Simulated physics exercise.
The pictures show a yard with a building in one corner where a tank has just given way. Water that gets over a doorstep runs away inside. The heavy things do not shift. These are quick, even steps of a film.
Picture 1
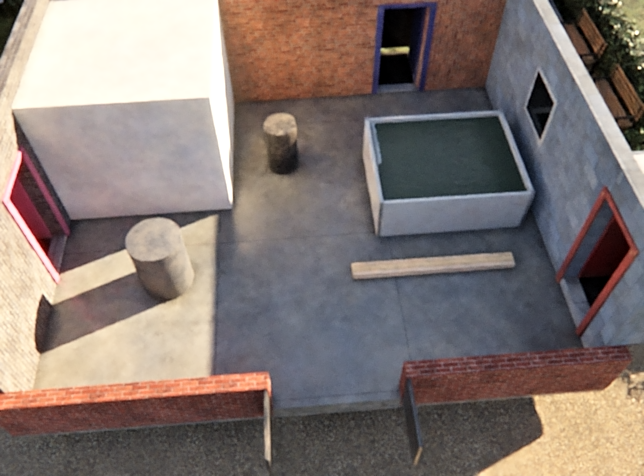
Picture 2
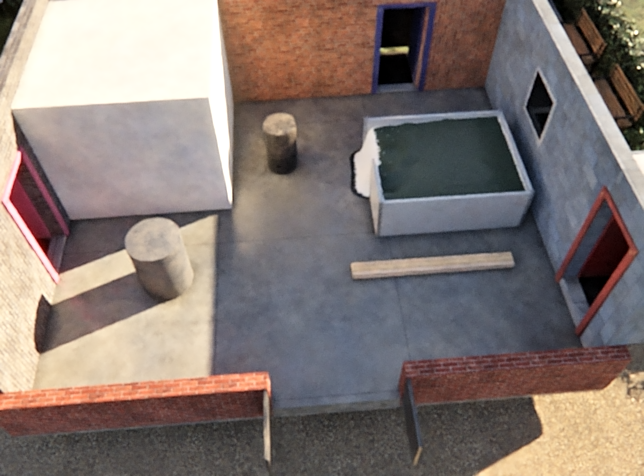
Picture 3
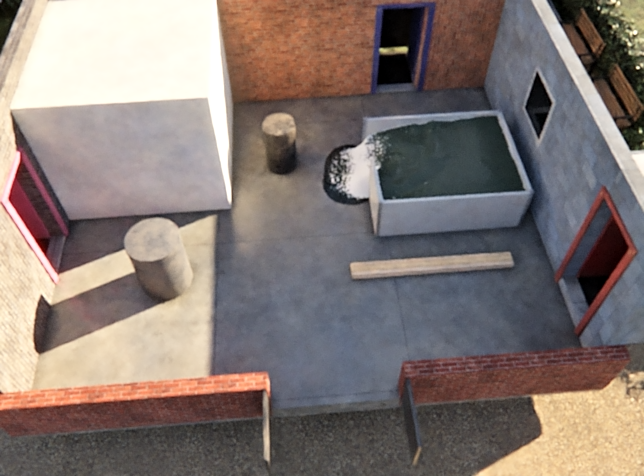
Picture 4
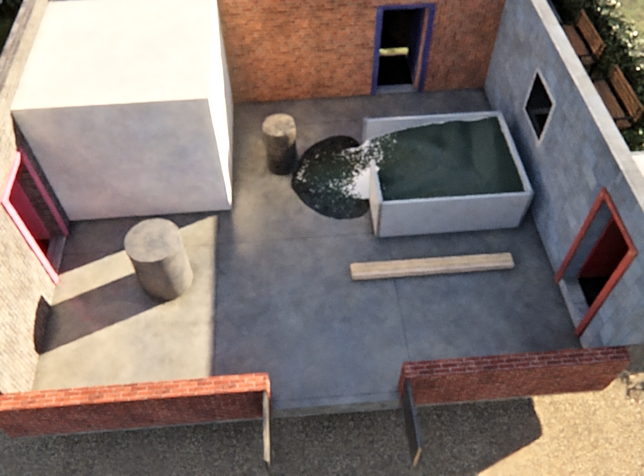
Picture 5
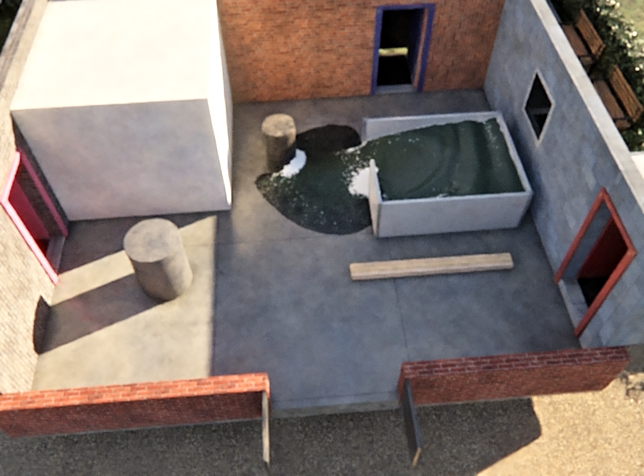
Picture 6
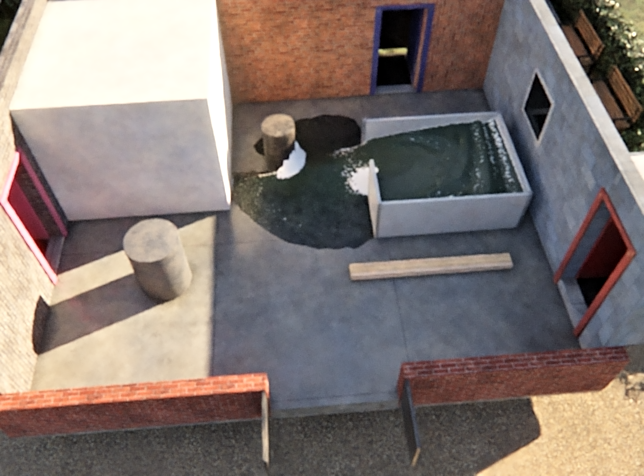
Dark green water breaks out of the left side of a pale open tank in a walled grey yard, seen from high above by a still camera. A large white block fills the left corner, with two round grey pillars, a pale beam, brick walls and red-framed openings around the floor. The water spreads leftward in a widening dark pool, foaming white at the gap and around the farther pillar.
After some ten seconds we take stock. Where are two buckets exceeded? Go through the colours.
One by one: The pink door lets in a lot; the blue door lets in a lot; the red door admits no more than that.
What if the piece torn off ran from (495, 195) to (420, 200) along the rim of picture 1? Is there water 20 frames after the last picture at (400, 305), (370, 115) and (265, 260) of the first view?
In turn: Covered, free of water, covered.
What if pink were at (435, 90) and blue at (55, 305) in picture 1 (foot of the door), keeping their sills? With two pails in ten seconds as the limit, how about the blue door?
One by one: Blue passes that mark.
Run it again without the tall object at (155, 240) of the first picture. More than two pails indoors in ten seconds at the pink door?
Then: Pink door lets more in.
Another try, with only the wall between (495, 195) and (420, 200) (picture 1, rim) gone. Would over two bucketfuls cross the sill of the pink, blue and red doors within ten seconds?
Then: Pink is over; blue is under; red goes over.
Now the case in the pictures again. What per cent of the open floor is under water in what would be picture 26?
Some 55 per cent.
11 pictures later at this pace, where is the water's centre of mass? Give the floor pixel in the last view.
I would point to (361, 184).
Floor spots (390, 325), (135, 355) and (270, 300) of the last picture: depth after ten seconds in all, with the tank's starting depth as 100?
About 4, 10 and 6 per cent.
A moment on, water covers 25 % of the floor; the pink door not reached, the blue door not reached, the red door not reached.
Next, water covers 35 % of the floor; the pink door not reached, the blue door not reached, the red door not reached.
Then, water covers 55 % of the floor; the pink door over two buckets in, the blue door wet at the sill, nothing in, the red door not reached.
Later, water covers 75 % of the floor; the pink door far over two buckets in, the blue door under two buckets in, the red door not reached.
In the end, water covers 90 % of the floor; the pink door far over two buckets in, the blue door over two buckets in, the red door wet at the sill, nothing in.
